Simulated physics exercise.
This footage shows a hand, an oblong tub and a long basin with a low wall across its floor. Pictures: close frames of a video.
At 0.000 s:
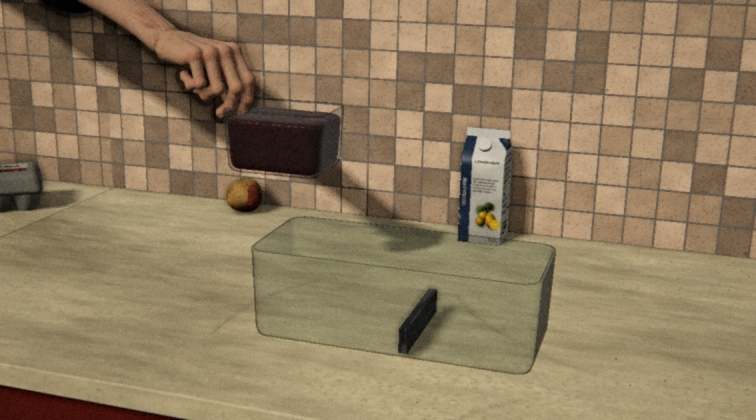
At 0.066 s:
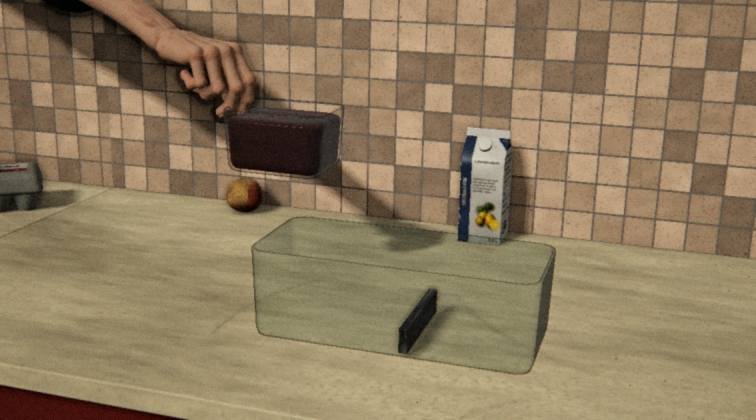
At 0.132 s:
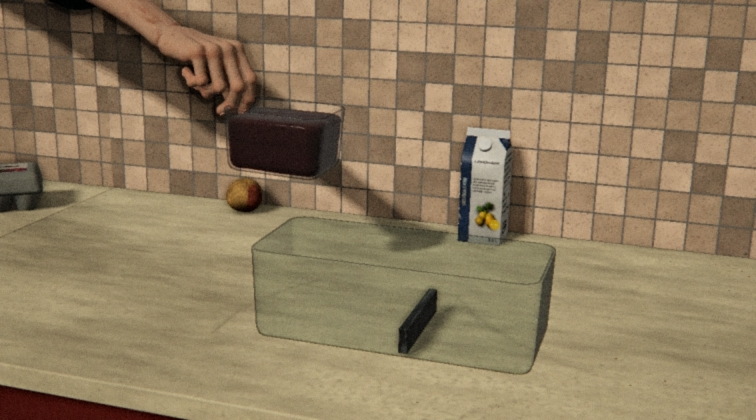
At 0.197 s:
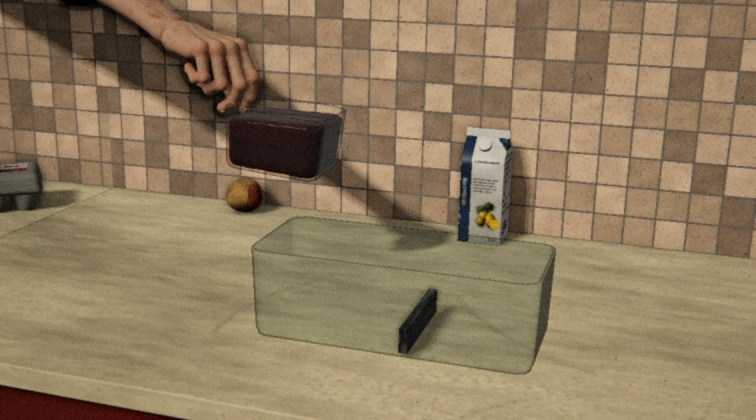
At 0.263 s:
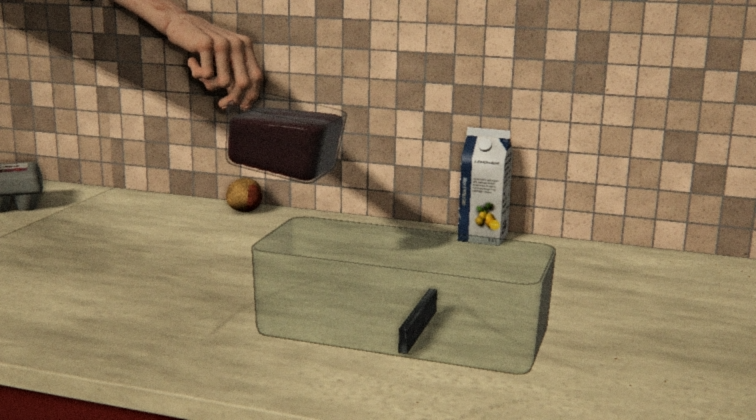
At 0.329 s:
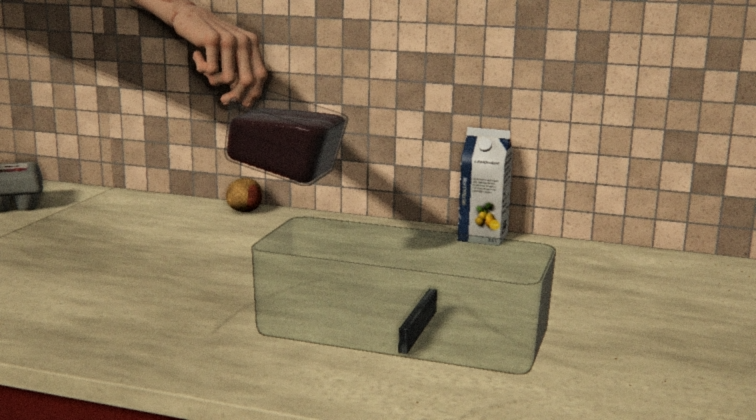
A hand at the upper left hovers by a small, clear oblong tub of dark reddish-purple contents, above a kitchen counter seen from slightly above. Below sits a long, clear greenish basin with a low black wall inside, with a reddish-yellow fruit and a blue-and-white carton behind, against beige and brown tiles. The tub slowly tilts slightly rightward as the hand shifts slightly right, while the camera stays still.
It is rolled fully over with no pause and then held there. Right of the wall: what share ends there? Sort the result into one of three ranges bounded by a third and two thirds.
It falls in the bottom range, below a third.
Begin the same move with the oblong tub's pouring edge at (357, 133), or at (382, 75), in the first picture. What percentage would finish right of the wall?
Roughly 35 % and 65 %.
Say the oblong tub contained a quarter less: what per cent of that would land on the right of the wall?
About 10 %.
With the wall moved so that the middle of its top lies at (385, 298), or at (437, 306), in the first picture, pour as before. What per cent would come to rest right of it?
It would come to roughly 60 per cent the first time and roughly 5 per cent the second.
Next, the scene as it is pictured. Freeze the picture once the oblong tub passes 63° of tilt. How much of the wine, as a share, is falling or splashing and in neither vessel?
It's about 30 per cent.
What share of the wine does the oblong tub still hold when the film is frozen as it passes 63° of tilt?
Roughly 50 percent.
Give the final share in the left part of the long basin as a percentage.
90 in a hundred.
A moment on, the oblong tub is tipped part way and 50 per cent is still to pour, 22 is left of the wall and 0 right of it.
Next, the oblong tub is tipped on its side and 10 per cent is still to pour, 80 is left of the wall and 4 right of it.
Then the oblong tub is tipped right over and 0 per cent is still to pour, 91 is left of the wall and 8 right of it.
Later the oblong tub is tipped right over and 0 per cent is still to pour, 91 is left of the wall and 9 right of it.
At rest 91 per cent lies left of the wall, 9 right of it and 1 outside.
